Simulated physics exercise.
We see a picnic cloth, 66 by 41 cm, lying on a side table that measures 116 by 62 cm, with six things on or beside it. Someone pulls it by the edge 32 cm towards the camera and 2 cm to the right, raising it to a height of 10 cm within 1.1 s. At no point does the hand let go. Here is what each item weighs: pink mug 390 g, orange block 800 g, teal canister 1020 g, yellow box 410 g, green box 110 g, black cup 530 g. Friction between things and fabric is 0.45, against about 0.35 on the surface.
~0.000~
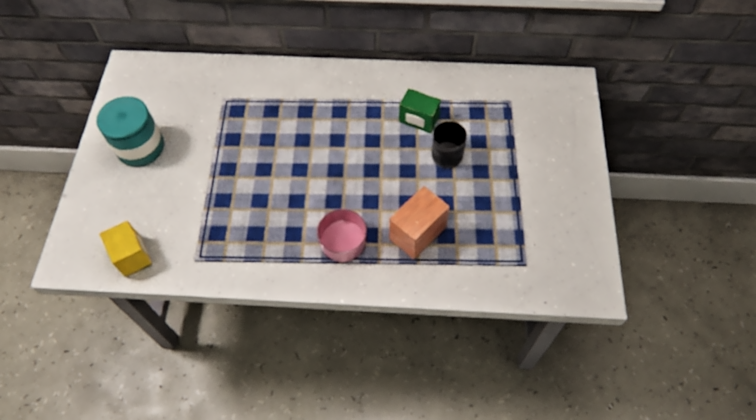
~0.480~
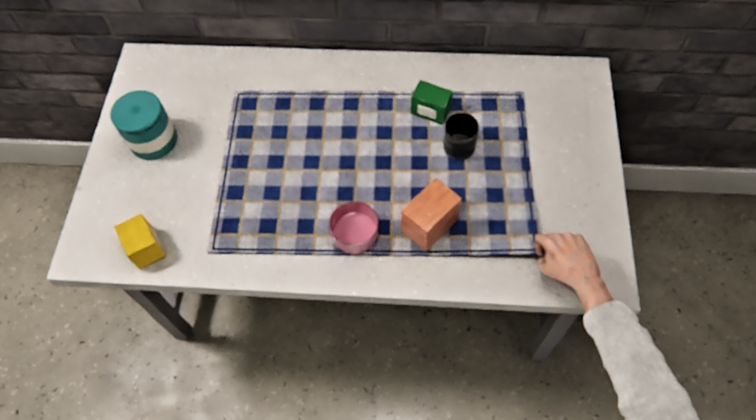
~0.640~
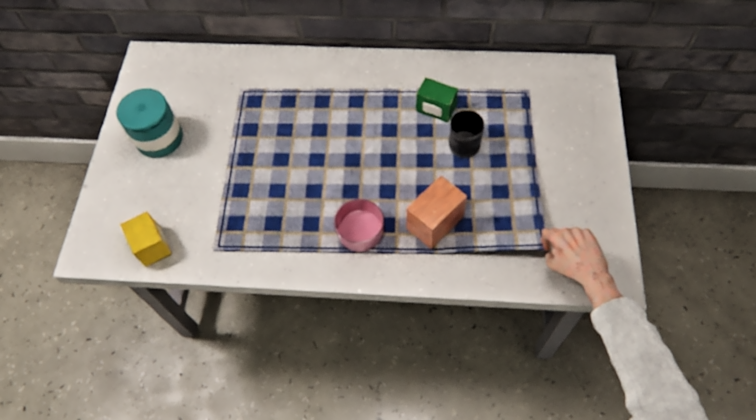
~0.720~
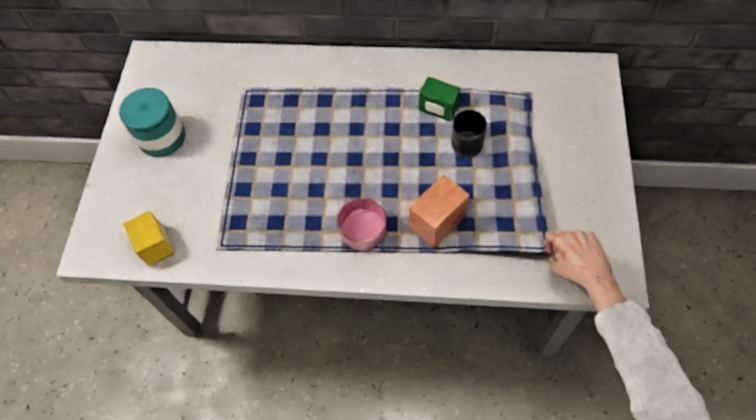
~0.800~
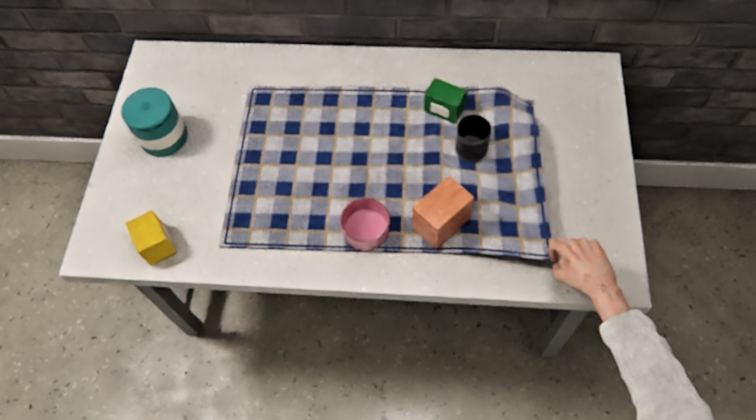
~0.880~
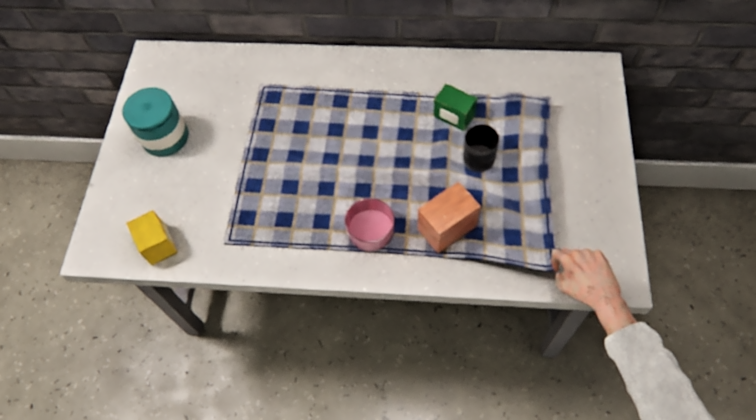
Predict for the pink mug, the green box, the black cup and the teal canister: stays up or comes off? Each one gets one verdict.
Result: I'd say the pink mug leaves. I'd say the green box leaves. I'd say the black cup leaves. I'd say the teal canister does not leave.
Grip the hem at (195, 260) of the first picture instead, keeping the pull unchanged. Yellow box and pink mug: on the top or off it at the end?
When everything settles, the yellow box survives on top and the pink mug tips off.
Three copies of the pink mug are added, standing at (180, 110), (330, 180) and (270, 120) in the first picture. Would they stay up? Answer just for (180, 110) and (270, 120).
The first one survives on top, and the other survives on top.
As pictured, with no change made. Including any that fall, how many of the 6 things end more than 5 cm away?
The count is 4.
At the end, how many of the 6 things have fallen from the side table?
I make it 4.
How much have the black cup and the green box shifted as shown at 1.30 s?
Shift - black cup 25 cm, green box 25 cm.
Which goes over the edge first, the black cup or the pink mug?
The pink one goes first.
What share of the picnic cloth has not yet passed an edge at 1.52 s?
I'd say close to 75 per cent of it.
After 1.1 s, 100 % of the picnic cloth is still over the top; black cup 16 cm off its start, green box 14 cm off its start, pink mug 5 cm off its start.
After 1.3 s, 90 % of the picnic cloth is still over the top; black cup 26 cm off its start, green box 25 cm off its start, pink mug 11 cm off its start.
After 1.5 s, 75 % of the picnic cloth is still over the top; black cup 37 cm off its start at (569, 275), green box 36 cm off its start at (554, 209), pink mug 20 cm off its start at (441, 283).
After 1.7 s, 35 % of the picnic cloth is still over the top; black cup on its side, 46 cm off its start, green box 45 cm off its start, pink mug over the edge.
After 3.3 s, 0 % of the picnic cloth is still over the top; green box over the edge, black cup over the edge, pink mug over the edge, teal canister 0 cm off its start at (147, 107).
